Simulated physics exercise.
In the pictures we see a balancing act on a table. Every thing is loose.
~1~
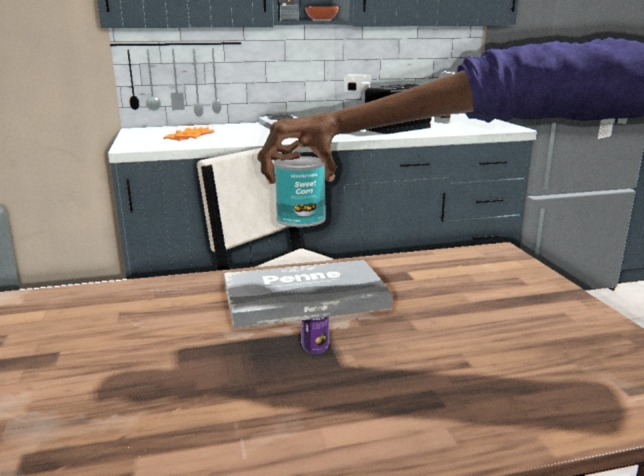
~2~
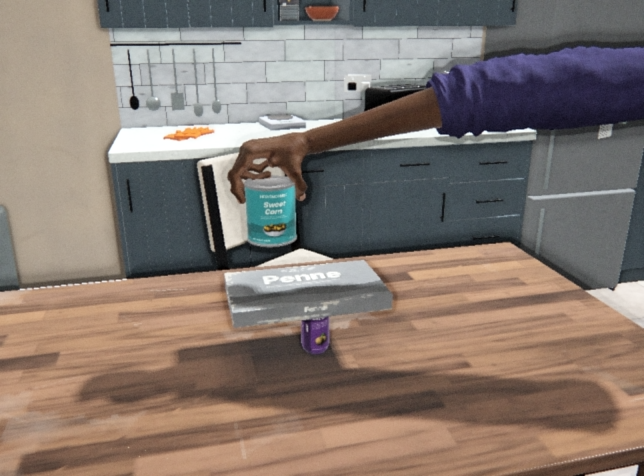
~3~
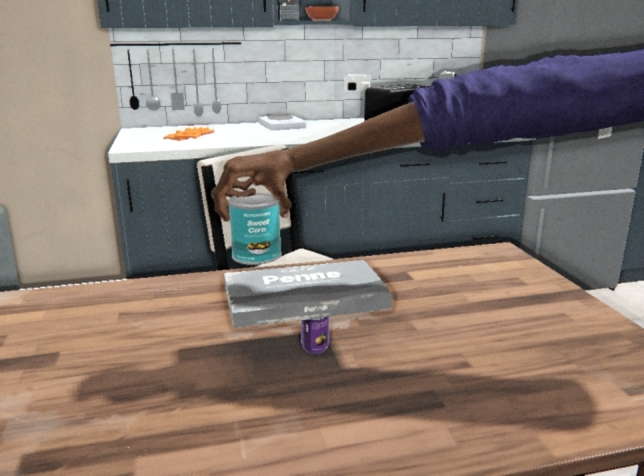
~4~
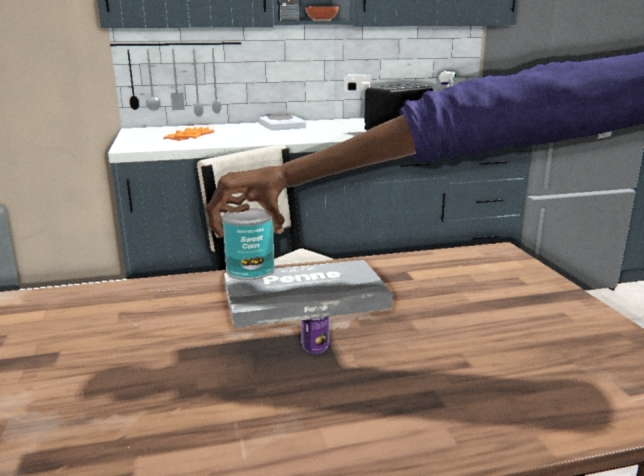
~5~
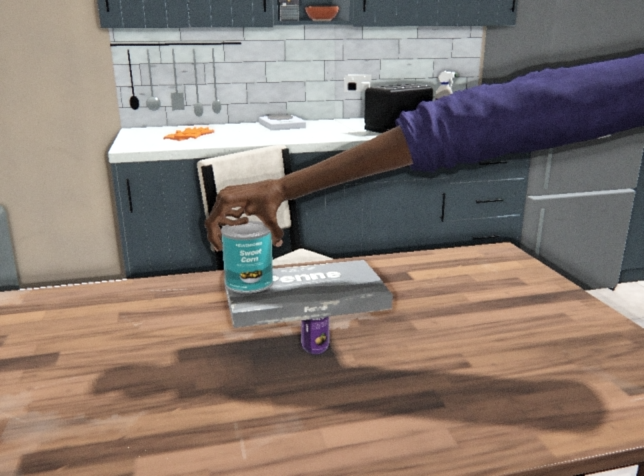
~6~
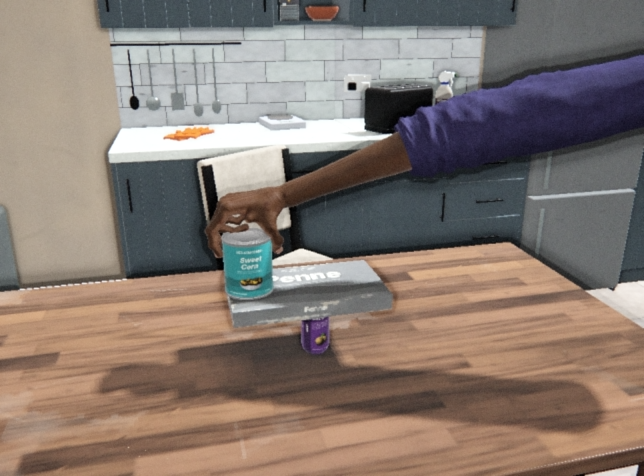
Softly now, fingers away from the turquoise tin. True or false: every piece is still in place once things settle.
False.
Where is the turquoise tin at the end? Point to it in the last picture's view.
The object winds up at approximately (161, 354).
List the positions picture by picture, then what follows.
In the first frame, coming down; turquoise tin (300, 191); purple can (315, 323).
In the second frame, coming down; turquoise tin (271, 210); purple can (315, 323).
In the third frame, coming down; turquoise tin (255, 228); purple can (315, 323).
In the fourth frame, coming down; turquoise tin (249, 243); purple can (315, 323).
In the fifth frame, coming down; turquoise tin (248, 256); purple can (315, 323).
In the sixth frame, set down, still held; turquoise tin (248, 263); purple can (315, 323).
Then, 0.30 s past the last view, turquoise tin now fallen; grey packet rocked 59° from its first pose.
Then, 0.40 s past the last view, grey packet on its side; purple can rocked 7° from its first pose.
Then, 1.00 s past the last view, grey packet on its side; purple can displaced about its own width.
Finally, fallen, turquoise tin; down or leaning hard in the stack, grey packet; moved from the start, purple can. Final places as the last picture's camera would see them, turquoise tin near (161, 354). The stack gives way.
